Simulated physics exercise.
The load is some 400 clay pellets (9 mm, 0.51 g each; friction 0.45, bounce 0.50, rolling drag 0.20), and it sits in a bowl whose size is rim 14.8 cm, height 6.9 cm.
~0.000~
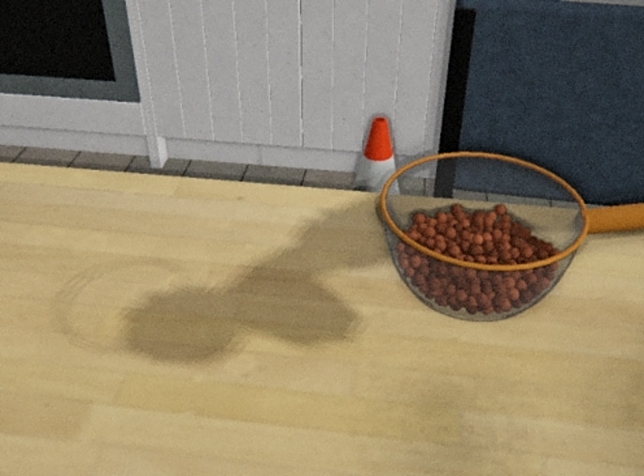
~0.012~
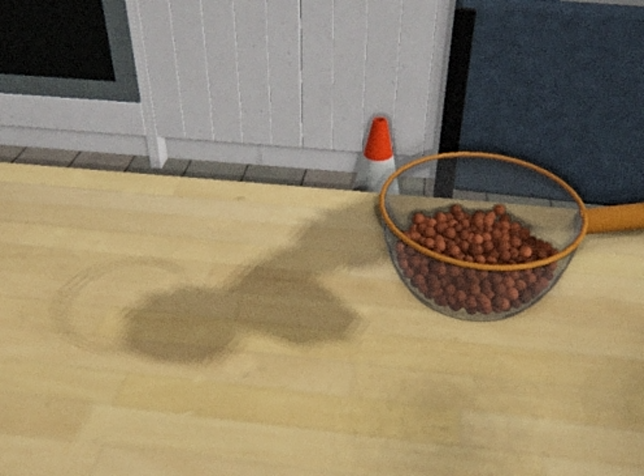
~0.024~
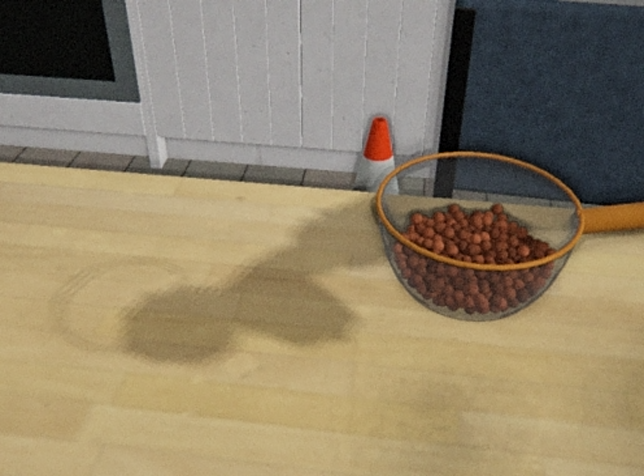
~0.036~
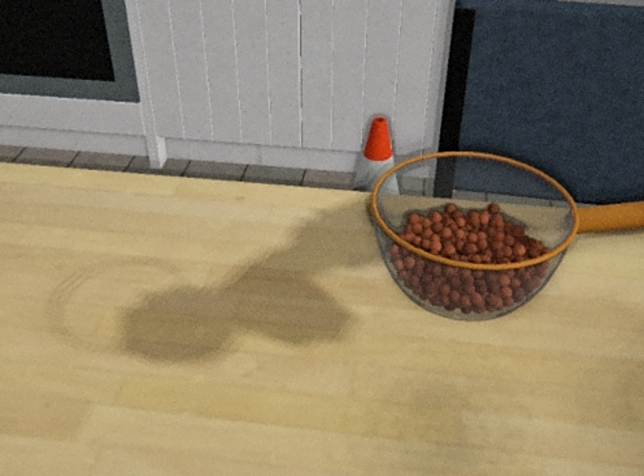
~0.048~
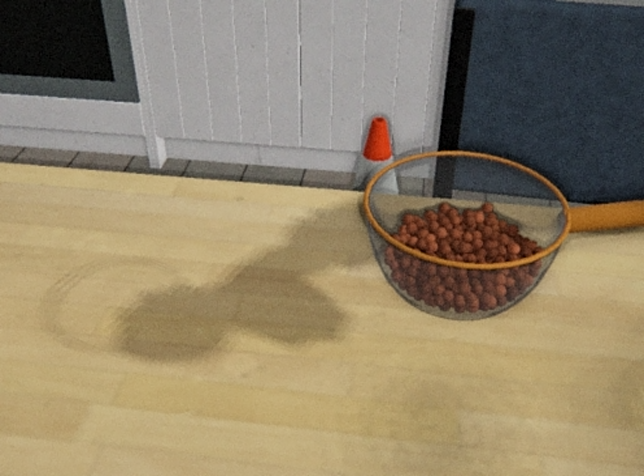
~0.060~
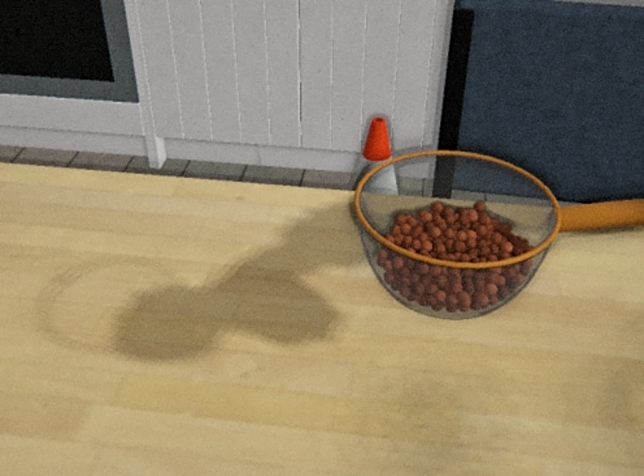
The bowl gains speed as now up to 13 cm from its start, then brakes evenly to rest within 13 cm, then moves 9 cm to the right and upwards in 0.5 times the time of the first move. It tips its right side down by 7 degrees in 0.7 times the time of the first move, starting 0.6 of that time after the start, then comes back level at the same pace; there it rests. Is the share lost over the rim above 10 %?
Loss: Below the limit.
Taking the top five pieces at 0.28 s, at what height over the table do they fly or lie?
Height: Roughly 23 cm.
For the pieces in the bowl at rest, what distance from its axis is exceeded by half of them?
Somewhere close to 4.0 cm, I reckon.
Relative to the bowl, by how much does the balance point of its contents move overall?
Net movement comes out near 1.5 cm.
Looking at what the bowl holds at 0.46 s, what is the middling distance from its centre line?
Around 4.0 centimetres.
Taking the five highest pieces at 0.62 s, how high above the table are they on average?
Height: Roughly 30 centimetres.
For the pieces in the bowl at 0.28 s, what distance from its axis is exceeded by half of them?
Close to 4.0 centimetres from the centre line.
Then, at 0.28 s, tilt 2 degrees; bowl 100 %; middle of all pieces near (144, 228).
Then, at 0.46 s, tilt 6 degrees; bowl 100 %; middle of all pieces near (203, 168).
After 0.62 s, tilt 0 degrees; bowl 100 %; middle of all pieces near (237, 167).
After 0.78 s, tilt 0 degrees; bowl 100 %; middle of all pieces near (236, 168).
By 1.4 s all is still; bowl 100 %.
